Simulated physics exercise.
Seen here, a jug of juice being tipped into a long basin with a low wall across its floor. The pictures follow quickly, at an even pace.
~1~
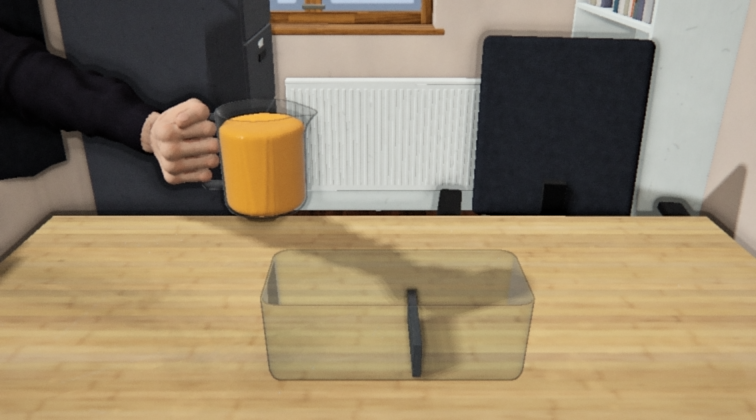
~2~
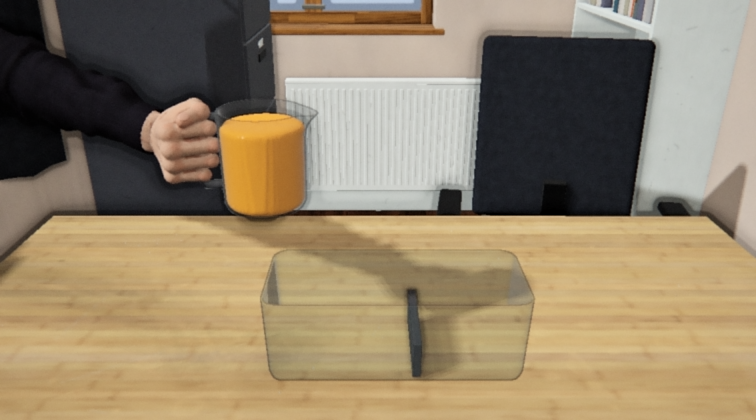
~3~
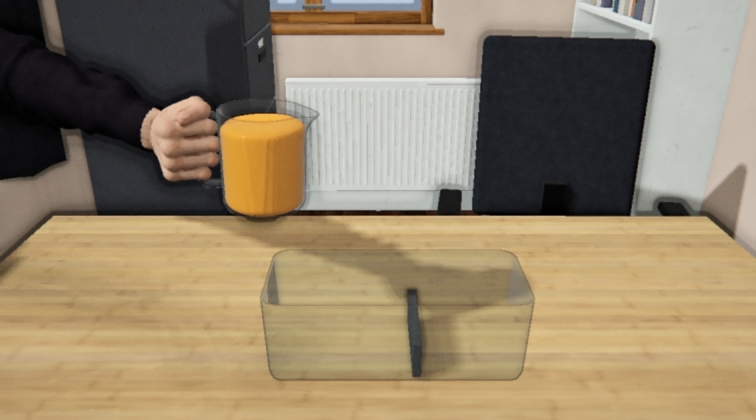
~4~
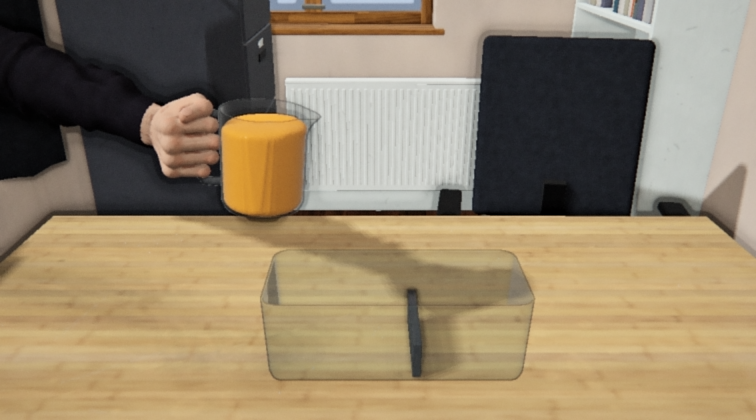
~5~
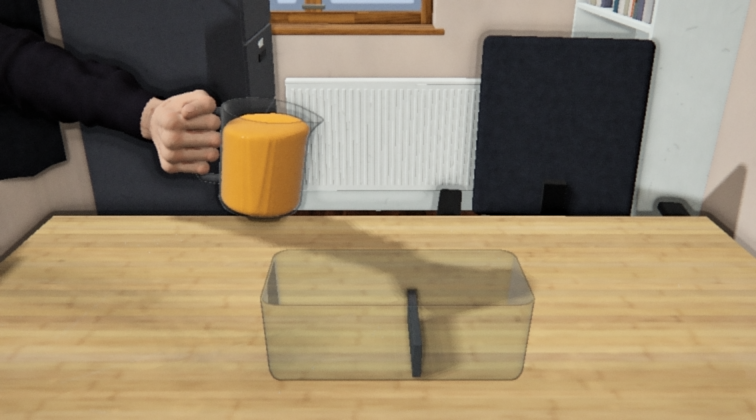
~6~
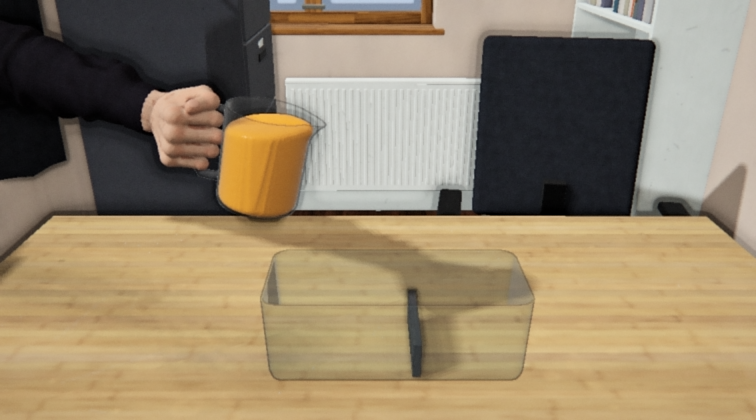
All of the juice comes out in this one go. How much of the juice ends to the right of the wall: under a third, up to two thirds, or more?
It comes to under a third.
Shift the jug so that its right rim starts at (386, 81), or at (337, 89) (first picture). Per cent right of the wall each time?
Roughly 90 per cent, and 30 per cent.
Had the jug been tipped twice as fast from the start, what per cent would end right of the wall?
Near 5 %.
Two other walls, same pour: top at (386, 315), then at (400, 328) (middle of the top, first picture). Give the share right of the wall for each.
In turn 45 and 25 in a hundred.
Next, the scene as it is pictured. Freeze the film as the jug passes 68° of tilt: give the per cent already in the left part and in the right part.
Some 5 per cent left and 0 right.
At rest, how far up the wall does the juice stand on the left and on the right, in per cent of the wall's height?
Some 50 per cent left and 0 right.
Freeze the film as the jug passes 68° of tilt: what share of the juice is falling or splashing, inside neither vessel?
Roughly 15 in a hundred.
A moment on, the tilt is 68° and 79 per cent is still to pour, 4 is left of the wall and 0 right of it.
Next, the tilt is 104° and 23 per cent is still to pour, 54 is left of the wall and 0 right of it.
Then the tilt is 112° and 1 per cent is still to pour, 91 is left of the wall and 3 right of it.
Later the tilt is 112° and 0 per cent is still to pour, 93 is left of the wall and 3 right of it.
At rest 93 per cent lies left of the wall, 3 right of it and 4 outside.
